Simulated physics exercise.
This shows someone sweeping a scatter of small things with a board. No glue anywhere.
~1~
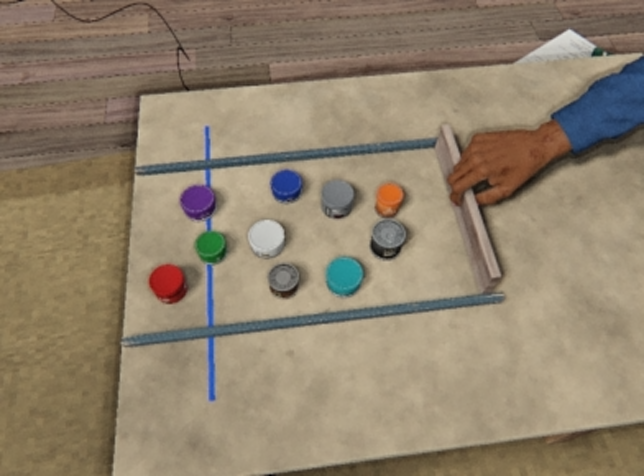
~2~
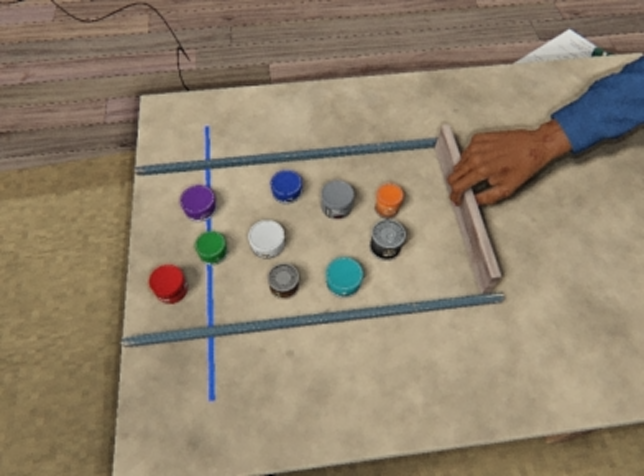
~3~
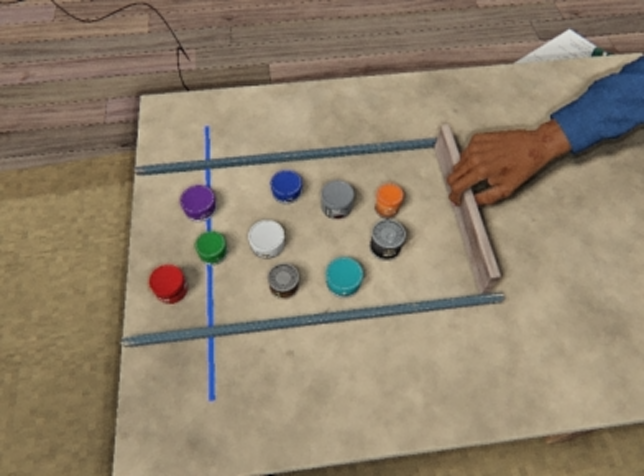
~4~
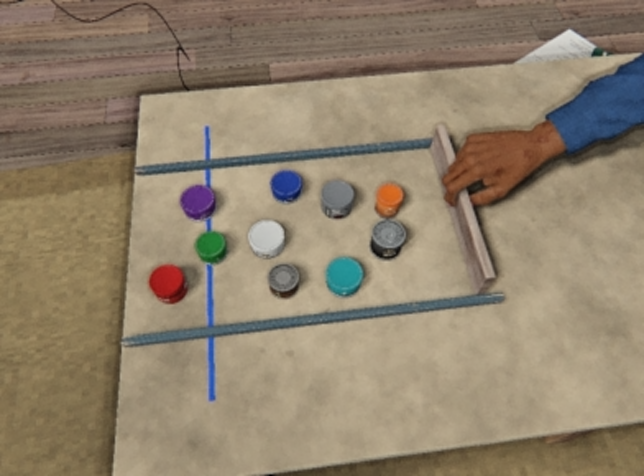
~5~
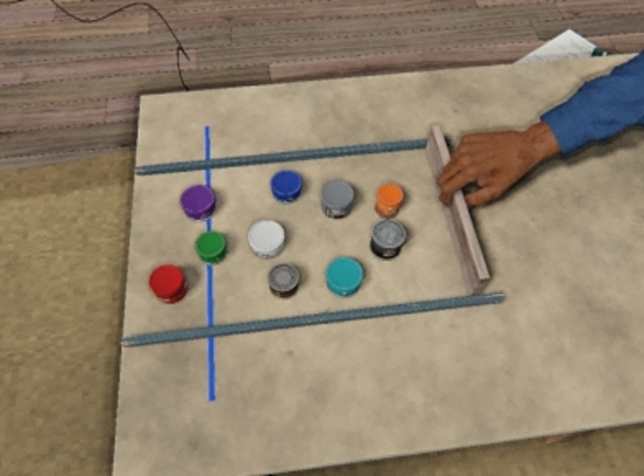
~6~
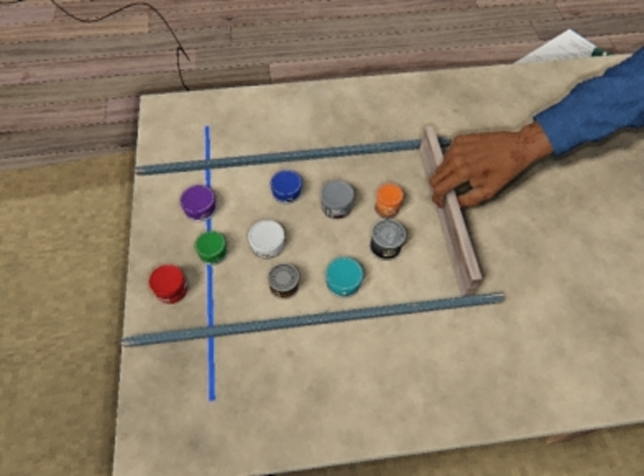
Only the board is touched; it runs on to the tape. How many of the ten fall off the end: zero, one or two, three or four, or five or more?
As it turns out, the number that fall off is zero.
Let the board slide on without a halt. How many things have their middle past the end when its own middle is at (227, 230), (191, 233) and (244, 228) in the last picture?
The counts: 0, 2 and 0.
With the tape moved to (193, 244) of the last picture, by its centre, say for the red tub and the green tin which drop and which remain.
The red tub falls, the green tin drops off.
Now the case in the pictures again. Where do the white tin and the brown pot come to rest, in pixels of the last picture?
The white tin at (168, 247), the brown pot at (157, 297).
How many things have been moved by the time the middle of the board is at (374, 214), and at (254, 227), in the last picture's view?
The counts are 3 and 9.
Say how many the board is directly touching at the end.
That makes 5.
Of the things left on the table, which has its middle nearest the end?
That is the red tub.
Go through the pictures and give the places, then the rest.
The first frame shows red tub (169, 284); purple pot (199, 203); green tin (212, 248); board (464, 205); tape (209, 242).
The second frame shows purple pot (199, 203); brown pot (284, 281).
The third frame shows green tin (212, 248); turquoise tin (344, 278).
The fourth frame shows red tub (169, 285); grey tub (337, 200).
The fifth frame shows purple pot (199, 203); board (454, 206).
The sixth frame shows red tub (169, 285); purple pot (199, 203); green tin (212, 248); board (447, 207); tape (209, 242).
Soon after, none off yet; red tub at rest near (169, 285); purple pot at rest near (199, 203); green tin at rest near (212, 248).
In the end, the number that fall off is zero.
